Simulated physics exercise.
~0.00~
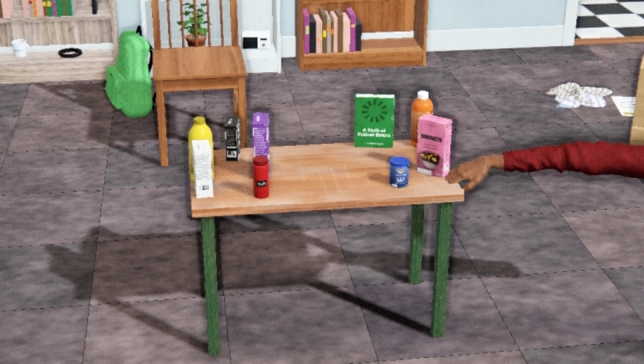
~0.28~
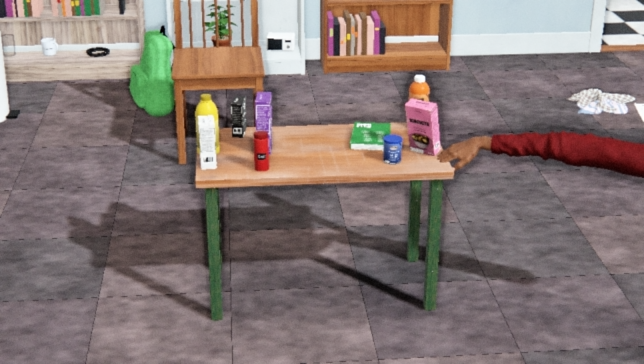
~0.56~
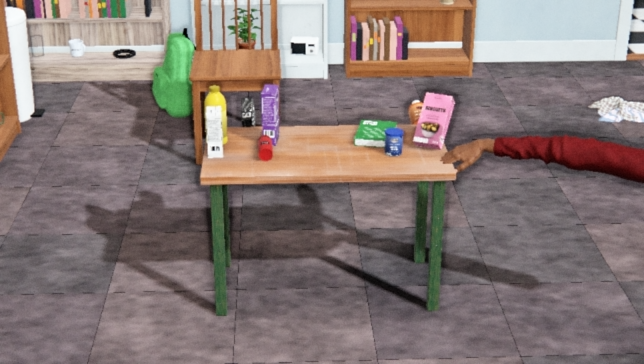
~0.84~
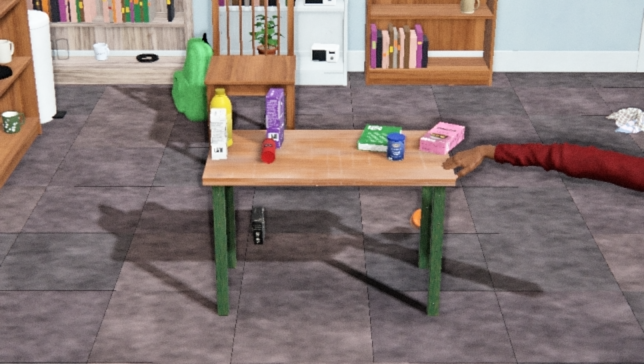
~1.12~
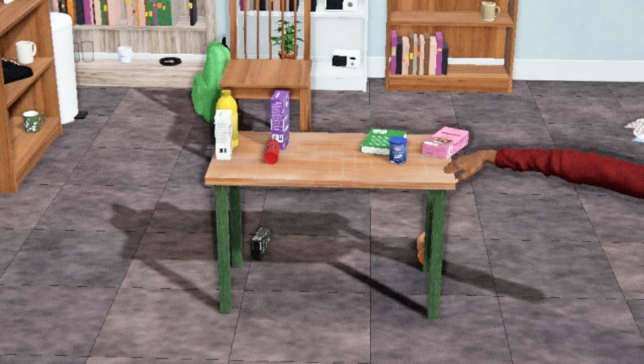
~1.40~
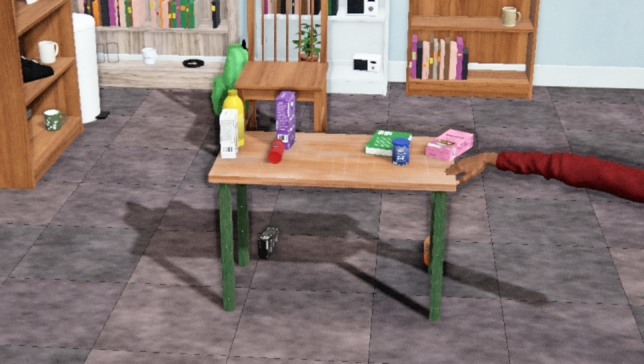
In a room with a grey tiled floor, a red-sleeved arm holds the right end of a wooden table as items on it topple; the orange bottle and black packet drop to the floor, while the red shaker, green book and pink packet end lying among upright items on top.
